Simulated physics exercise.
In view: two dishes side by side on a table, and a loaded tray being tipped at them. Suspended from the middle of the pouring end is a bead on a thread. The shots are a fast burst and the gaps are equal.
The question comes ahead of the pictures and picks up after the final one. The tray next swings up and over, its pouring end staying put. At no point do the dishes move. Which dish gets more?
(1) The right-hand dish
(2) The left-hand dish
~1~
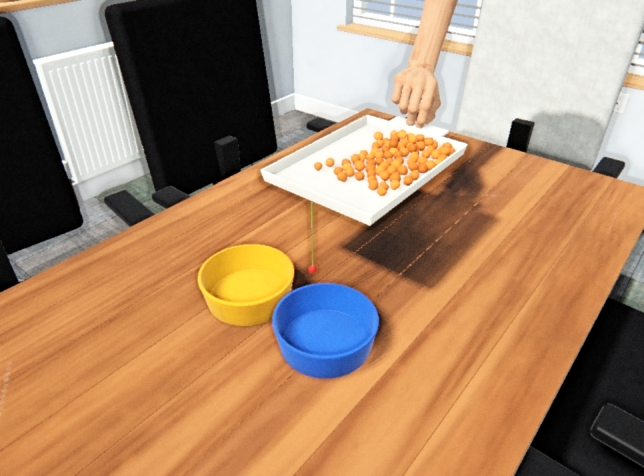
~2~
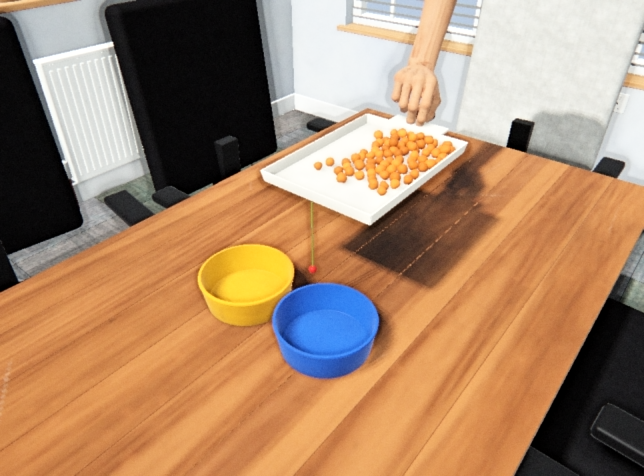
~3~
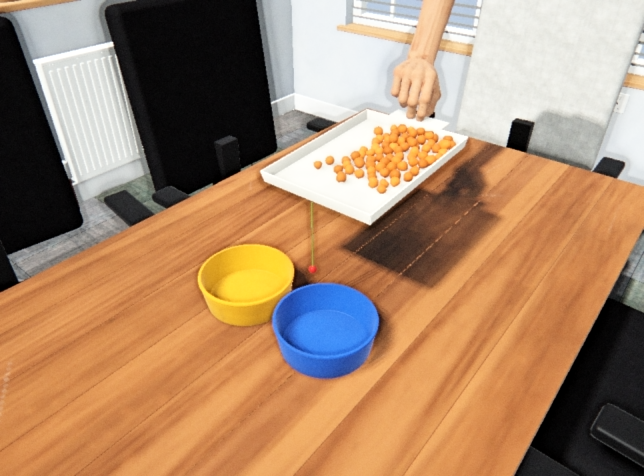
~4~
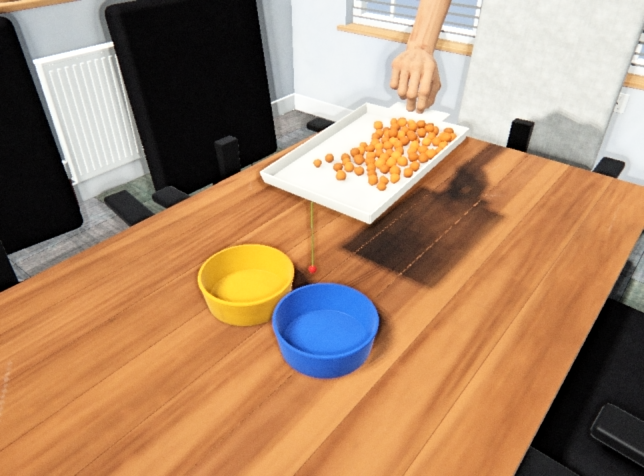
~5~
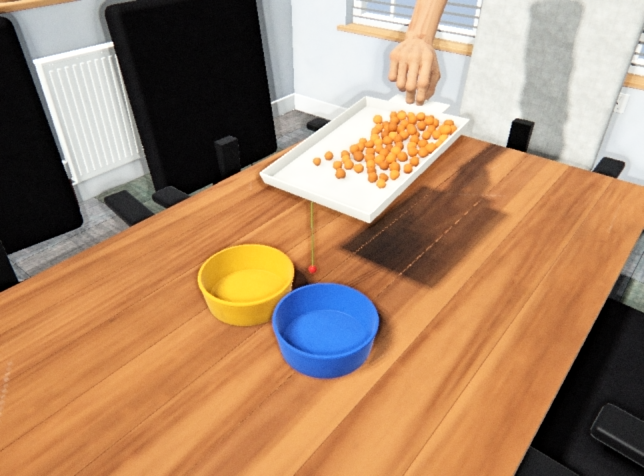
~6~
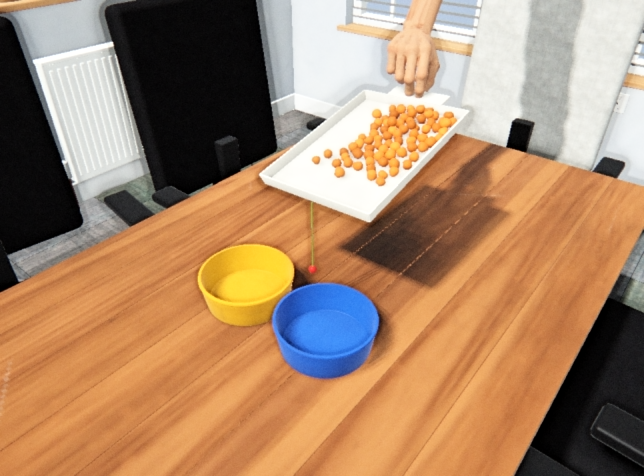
The left-hand dish.
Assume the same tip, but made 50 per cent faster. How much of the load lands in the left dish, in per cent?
It would be some 70 in a hundred.
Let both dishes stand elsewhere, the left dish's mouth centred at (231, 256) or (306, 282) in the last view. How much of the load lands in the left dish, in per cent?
In order: 30 percent and 30 percent.
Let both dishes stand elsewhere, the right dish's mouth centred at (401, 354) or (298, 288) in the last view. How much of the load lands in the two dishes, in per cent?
Roughly 30 % and then 60 %.
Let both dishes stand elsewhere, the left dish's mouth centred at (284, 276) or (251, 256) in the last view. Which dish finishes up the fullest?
Answer, in order: The one to the left and the one to the left.
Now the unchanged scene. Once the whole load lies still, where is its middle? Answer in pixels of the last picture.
The centre comes to rest close to (252, 302).
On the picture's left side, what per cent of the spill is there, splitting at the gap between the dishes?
Estimate: About 90 percent.
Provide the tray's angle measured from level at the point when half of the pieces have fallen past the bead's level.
It has tipped about 110 degrees.
Soon, tray tipped steeply; nearly all on the tray; a stray few in the left dish; a stray few in the air.
A while on, tray tipped right over; nearly all on the tray; a stray few in the left dish; a stray few outside both.
Towards the end, tray tipped past a quarter turn; about a quarter in the right dish; about two thirds in the left dish; about a quarter outside both.
Finally, tray tipped past a quarter turn; about a quarter in the right dish; about two thirds in the left dish; about a quarter outside both.
